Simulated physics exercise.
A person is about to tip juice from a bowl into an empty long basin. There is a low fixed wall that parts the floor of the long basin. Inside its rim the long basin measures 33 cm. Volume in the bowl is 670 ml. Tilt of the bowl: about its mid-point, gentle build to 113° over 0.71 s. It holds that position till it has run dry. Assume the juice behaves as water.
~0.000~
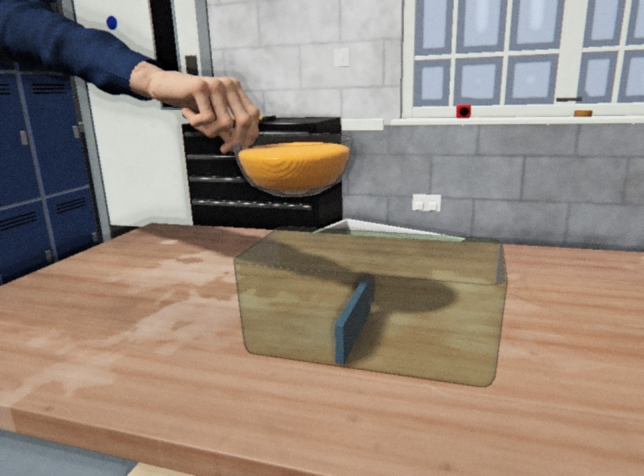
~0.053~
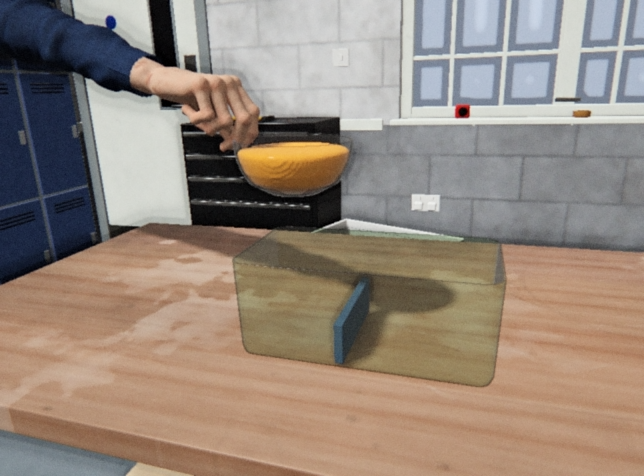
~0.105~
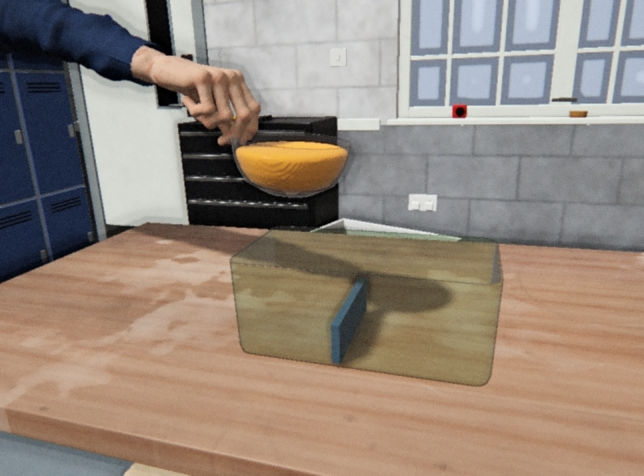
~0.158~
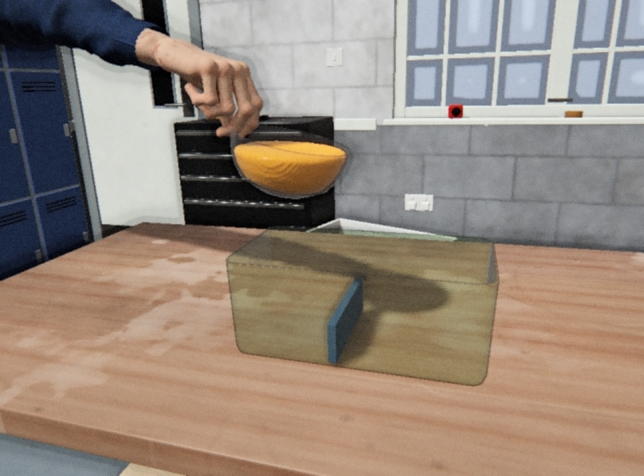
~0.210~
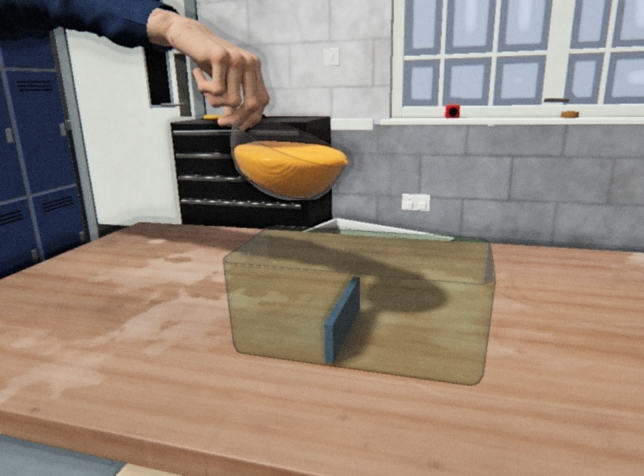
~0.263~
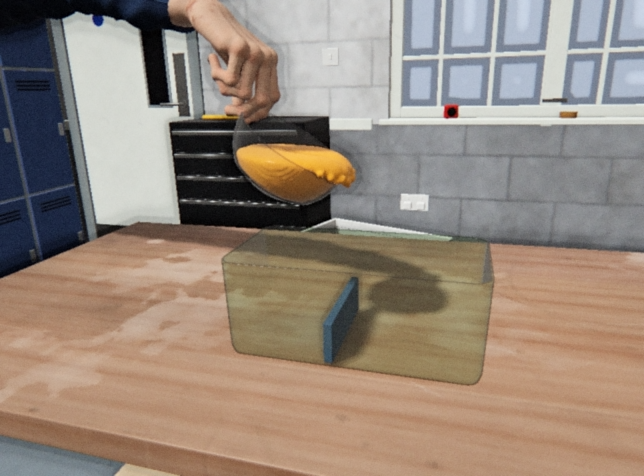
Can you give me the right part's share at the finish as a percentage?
Sure, about 84 percent.
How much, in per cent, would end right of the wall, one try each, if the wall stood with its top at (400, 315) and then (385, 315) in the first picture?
I'd put it at about 30 per cent for the first and about 55 per cent for the second.
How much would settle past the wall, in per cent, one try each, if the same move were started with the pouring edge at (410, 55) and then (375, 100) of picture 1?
I'd say 85 percent on the first go, 90 percent on the next.
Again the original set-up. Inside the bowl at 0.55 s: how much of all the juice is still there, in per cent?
Close to 8 in a hundred.
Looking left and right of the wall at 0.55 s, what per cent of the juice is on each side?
Around 2 percent on the left and 70 on the right.
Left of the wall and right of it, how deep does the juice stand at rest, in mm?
The left side settles near 4 mm and the right side near 20 mm.
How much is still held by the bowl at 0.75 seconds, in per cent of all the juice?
Roughly 0 percent remains.
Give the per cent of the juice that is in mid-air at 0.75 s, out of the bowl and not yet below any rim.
Estimated airborne part: Roughly 1 per cent.
By 0.55 s the tilt is 99° and 8 per cent is still to pour, 2 is left of the wall and 70 right of it.
By 0.75 s the tilt is 113° and 0 per cent is still to pour, 15 is left of the wall and 85 right of it.
By 0.97 s the tilt is 113° and 0 per cent is still to pour, 15 is left of the wall and 84 right of it.
By 1.21 s the tilt is 113° and 0 per cent is still to pour, 15 is left of the wall and 84 right of it.
At rest 15 per cent lies left of the wall, 84 right of it and 1 outside.
